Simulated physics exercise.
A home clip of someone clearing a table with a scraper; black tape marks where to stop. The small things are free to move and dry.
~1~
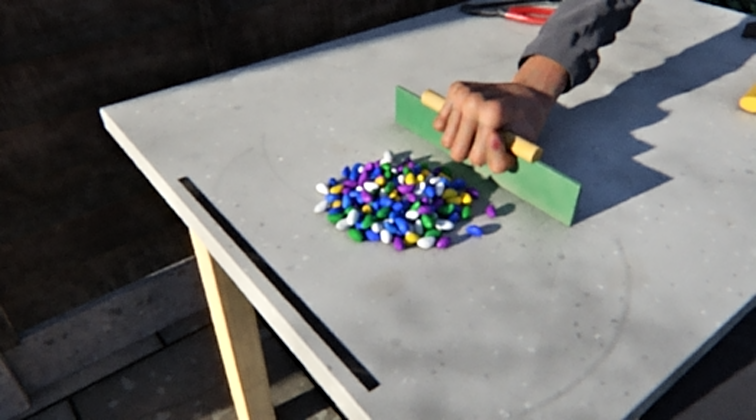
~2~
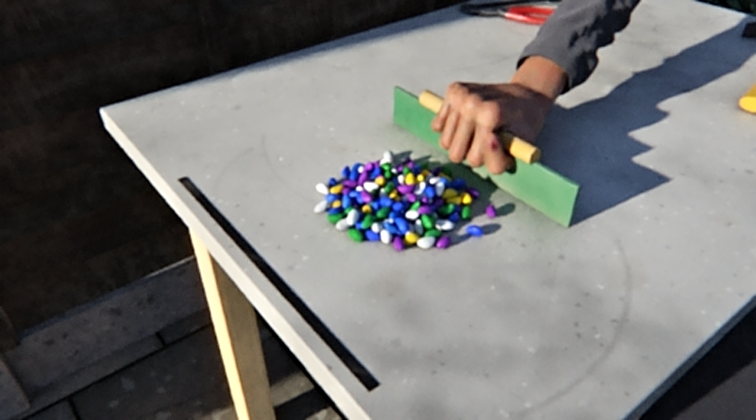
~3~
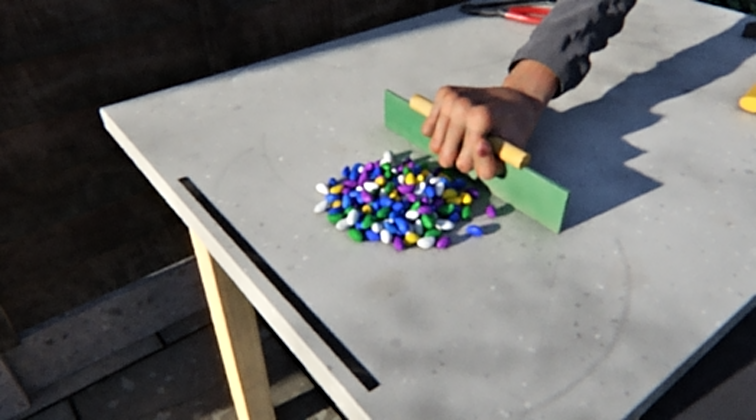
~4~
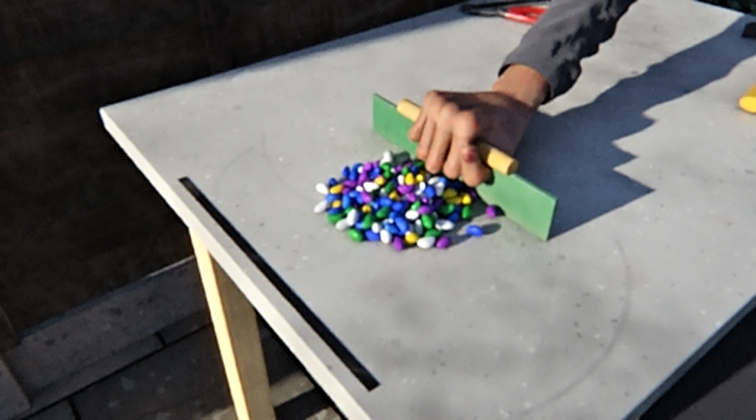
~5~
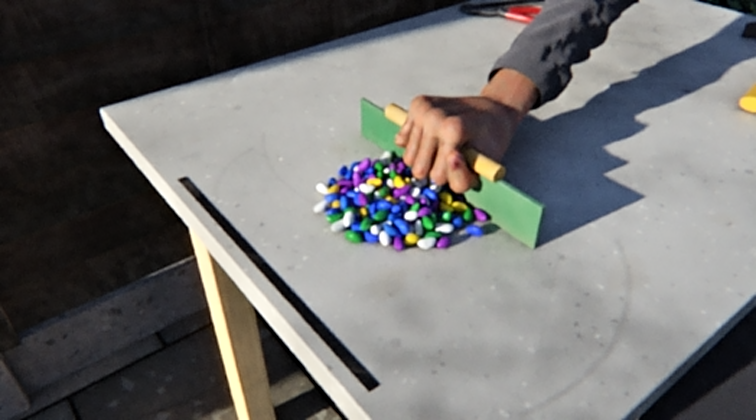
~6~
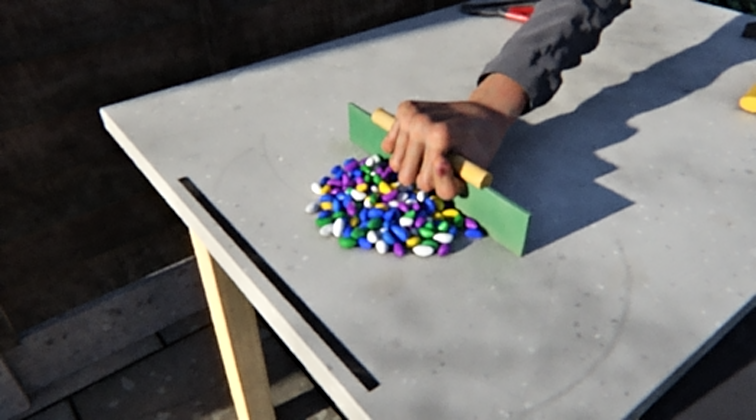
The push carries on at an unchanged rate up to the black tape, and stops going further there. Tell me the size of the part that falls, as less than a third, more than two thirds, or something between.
The part that falls is more than two thirds.
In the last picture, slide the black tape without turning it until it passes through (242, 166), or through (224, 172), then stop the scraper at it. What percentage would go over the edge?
About 20 %, then 40 %.
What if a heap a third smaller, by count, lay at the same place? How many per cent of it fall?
It comes out near 90 per cent of the heap.
Soon after the last picture, scraper still moving, near (344, 188); heap all on the table, its front near (241, 260).
A little later, scraper stopped at the black tape; heap most over the edge.
At rest, scraper stopped at the black tape; heap most over the edge.
